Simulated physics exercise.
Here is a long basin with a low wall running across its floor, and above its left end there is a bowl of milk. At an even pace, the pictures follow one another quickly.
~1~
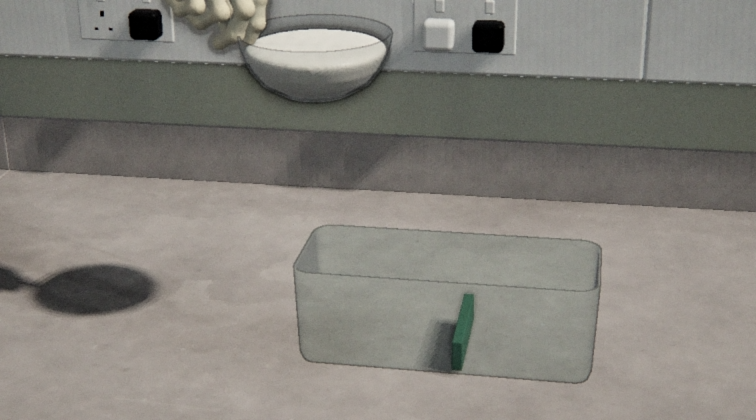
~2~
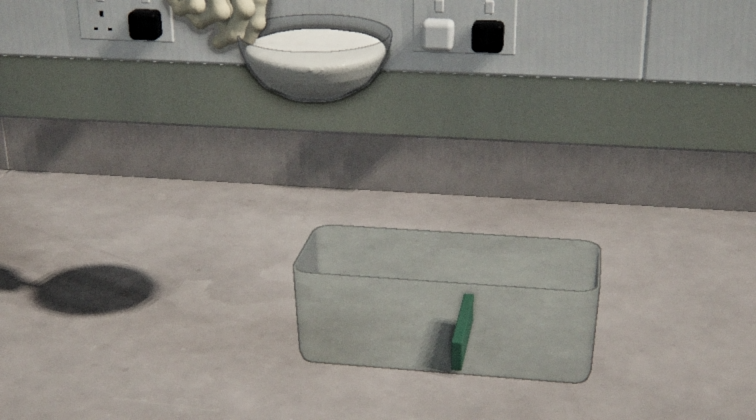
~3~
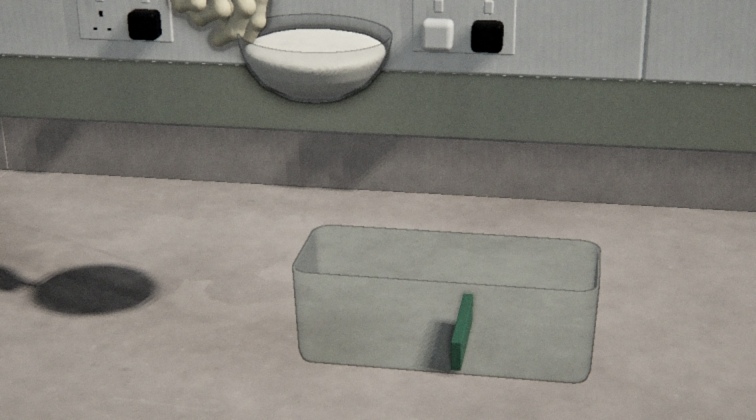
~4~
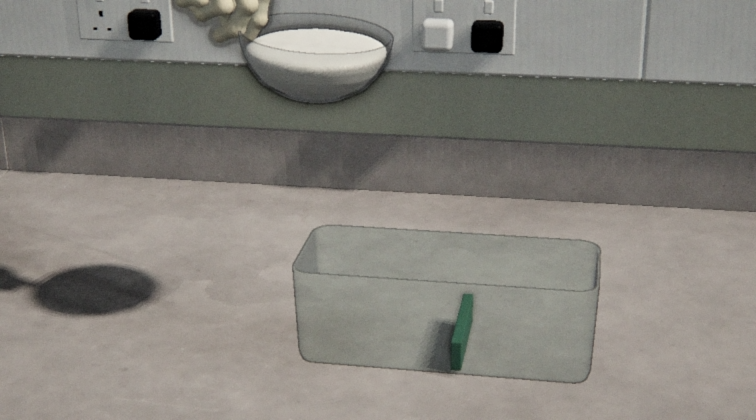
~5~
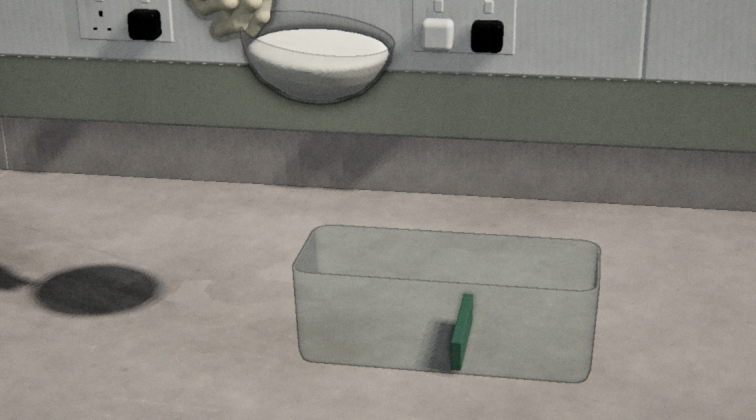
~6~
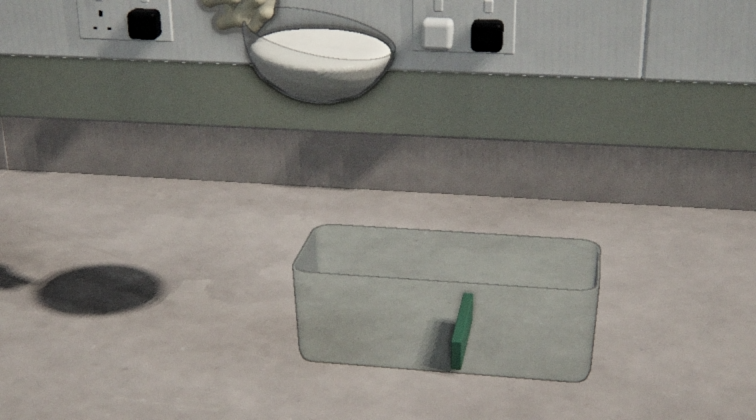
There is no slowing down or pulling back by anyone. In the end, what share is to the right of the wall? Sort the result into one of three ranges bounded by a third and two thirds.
It falls in the middle range, a third to two thirds.
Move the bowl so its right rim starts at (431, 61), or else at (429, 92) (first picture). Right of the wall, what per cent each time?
Roughly 70 per cent, and 70 per cent.
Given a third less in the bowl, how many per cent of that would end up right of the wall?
My estimate is about 20 percent.
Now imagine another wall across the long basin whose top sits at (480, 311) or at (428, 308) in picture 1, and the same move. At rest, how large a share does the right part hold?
About 15 % for the first and about 75 % for the second.
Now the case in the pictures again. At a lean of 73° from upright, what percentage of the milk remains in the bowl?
About 25 % remains.
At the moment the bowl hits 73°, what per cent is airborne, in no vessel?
50 per cent.
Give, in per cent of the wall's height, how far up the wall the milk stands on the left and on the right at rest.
Left part: 40 per cent; right part: 50.
A moment on, the bowl is tipped part way and 26 per cent is still to pour, 9 is left of the wall and 13 right of it.
Next, the bowl is tipped right over and 0 per cent is still to pour, 51 is left of the wall and 45 right of it.
Then the bowl is tipped right over and 0 per cent is still to pour, 51 is left of the wall and 47 right of it.
Later the bowl is tipped right over and 0 per cent is still to pour, 51 is left of the wall and 47 right of it.
Finally, 51 per cent lies left of the wall, 47 right of it and 2 outside.
